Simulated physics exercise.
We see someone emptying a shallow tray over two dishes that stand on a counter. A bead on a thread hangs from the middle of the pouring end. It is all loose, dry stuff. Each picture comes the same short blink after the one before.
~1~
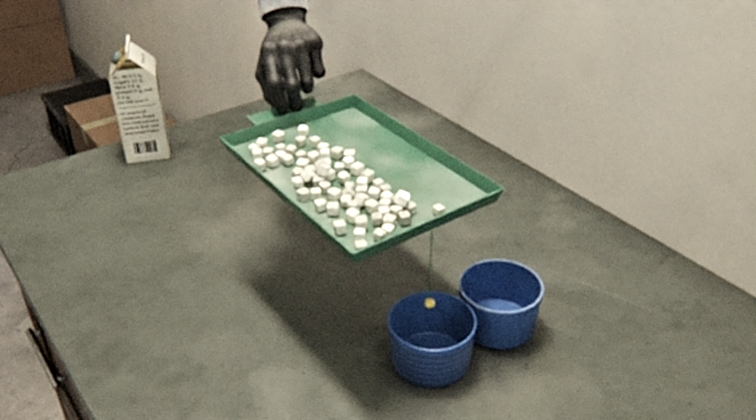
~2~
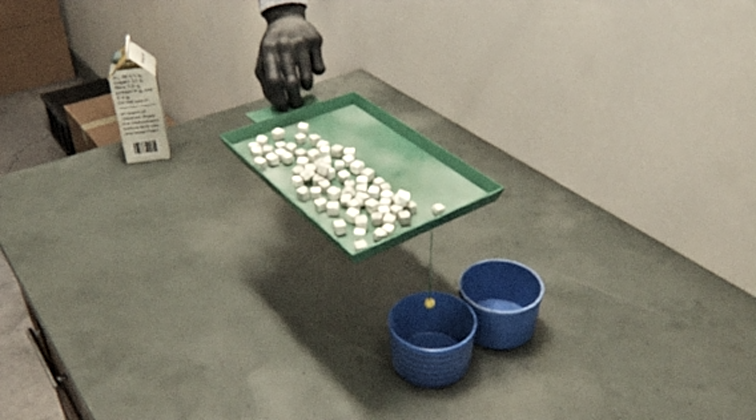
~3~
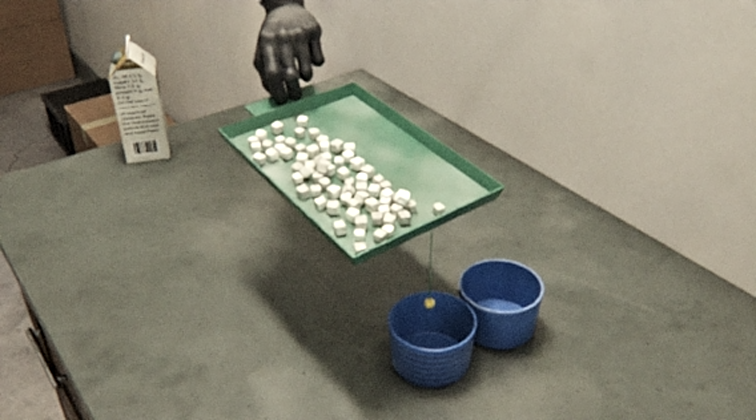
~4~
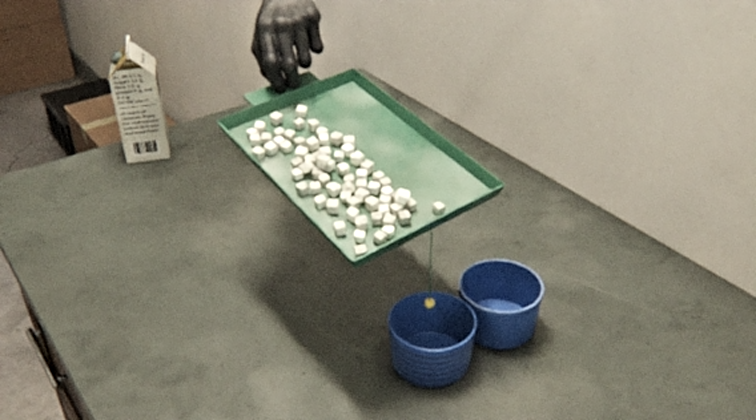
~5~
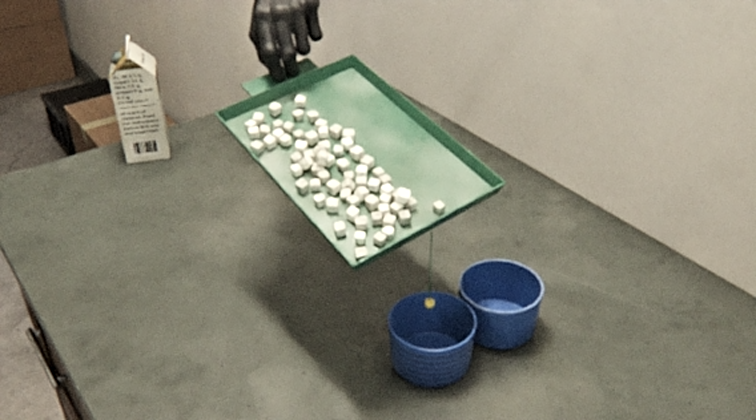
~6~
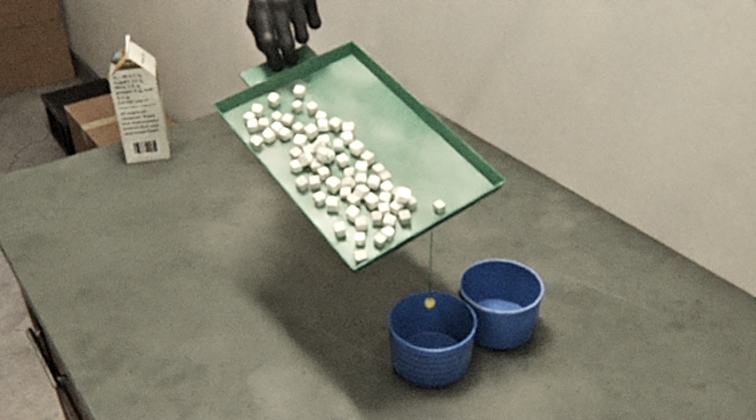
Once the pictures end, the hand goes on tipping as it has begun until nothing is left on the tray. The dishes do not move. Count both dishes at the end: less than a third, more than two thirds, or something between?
Together they catch under a third.
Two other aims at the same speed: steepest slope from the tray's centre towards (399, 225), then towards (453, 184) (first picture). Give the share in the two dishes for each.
Roughly 10 per cent, and 60 per cent.
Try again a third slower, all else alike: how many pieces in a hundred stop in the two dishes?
Near 0 %.
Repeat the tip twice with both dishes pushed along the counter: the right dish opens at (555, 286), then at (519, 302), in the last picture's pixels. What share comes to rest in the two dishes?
About 0 and 0 per cent.
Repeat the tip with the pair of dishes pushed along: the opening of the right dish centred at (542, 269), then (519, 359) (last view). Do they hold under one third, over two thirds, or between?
At the first place below one third, at the second less than a third.
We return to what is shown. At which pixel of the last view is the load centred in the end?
Around (357, 406).
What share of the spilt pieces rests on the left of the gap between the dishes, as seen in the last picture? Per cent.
Near 90 %.
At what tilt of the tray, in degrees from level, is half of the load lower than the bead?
At some 115 degrees.
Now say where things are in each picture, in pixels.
Corners of the pouring end at (354, 249) and (498, 188), level; middle of the load at (344, 178), sugar cubes; left dish at (459, 361); right dish at (528, 324); bead on its thread at (430, 303), in the first picture.
Corners of the pouring end at (354, 250) and (498, 187), level; middle of the load at (344, 177), in the second picture.
Corners of the pouring end at (354, 252) and (498, 186), tipped barely, lowest at the left corner; middle of the load at (344, 174), in the third picture.
Corners of the pouring end at (355, 256) and (499, 183), tipped a little, lowest at the left corner; middle of the load at (343, 169), in the fourth picture.
Corners of the pouring end at (355, 260) and (499, 181), tipped a little, lowest at the left corner; middle of the load at (343, 165), in the fifth picture.
Corners of the pouring end at (355, 263) and (500, 180), tipped clearly, lowest at the left corner; middle of the load at (324, 174); left dish at (459, 361); right dish at (528, 324), in the sixth picture.
Soon, tray tipped steeply; all on the tray.
A while on, tray tipped right over; nearly all on the tray; a stray few outside both.
Towards the end, tray tipped past a quarter turn; a small part in the left dish; nearly all outside both.
Finally, tray tipped past a quarter turn; a small part in the left dish; none in the right dish; nearly all outside both.
